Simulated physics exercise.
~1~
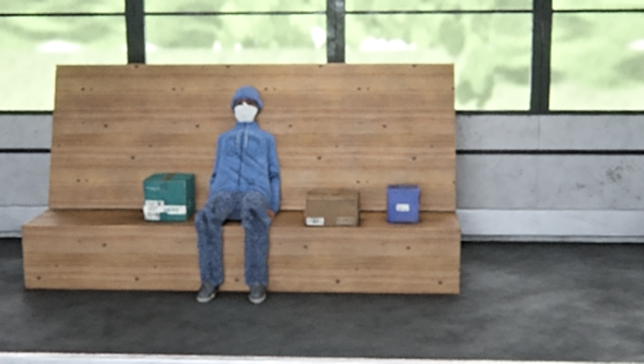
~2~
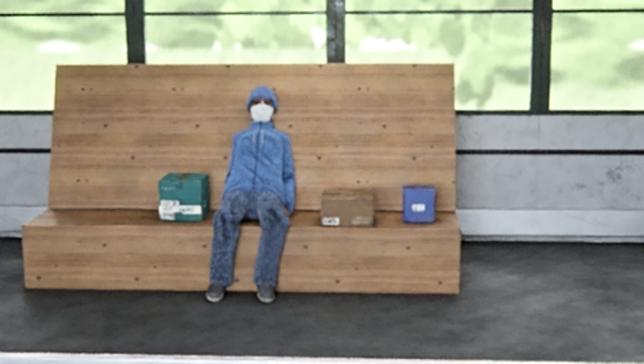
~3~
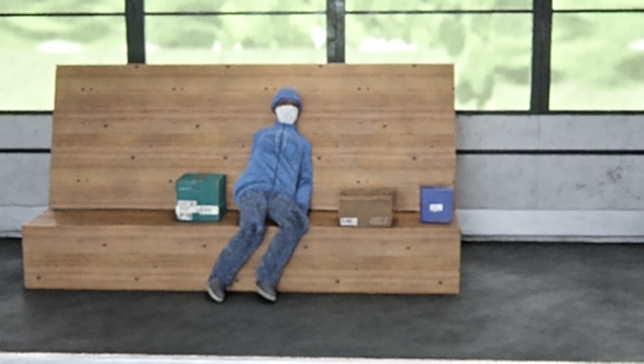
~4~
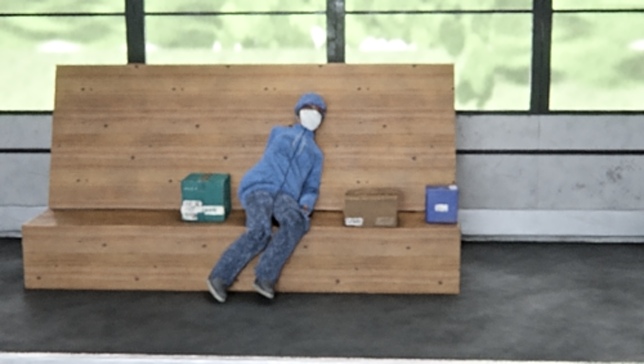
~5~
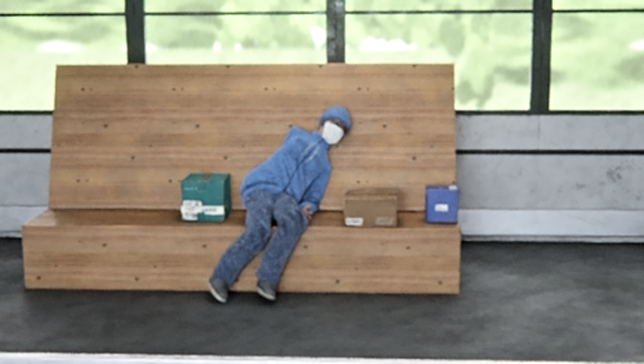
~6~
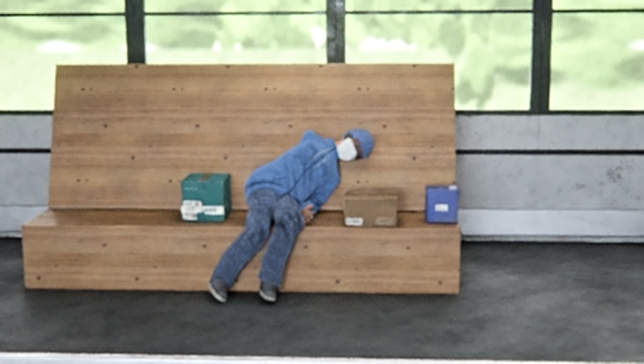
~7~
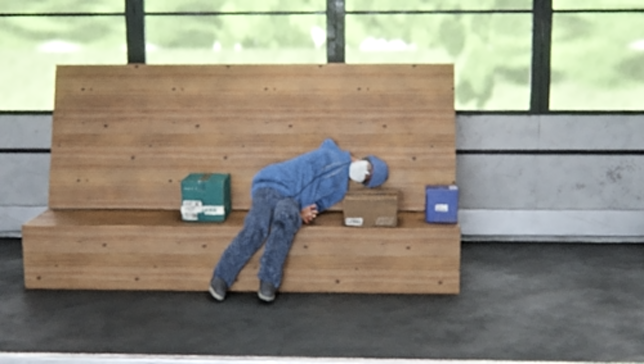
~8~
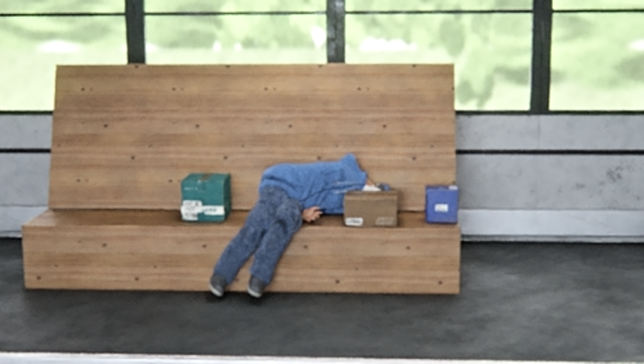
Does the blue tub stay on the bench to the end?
Yes, the blue tub slides a little to the right and then stays upright near the right end of the bench.
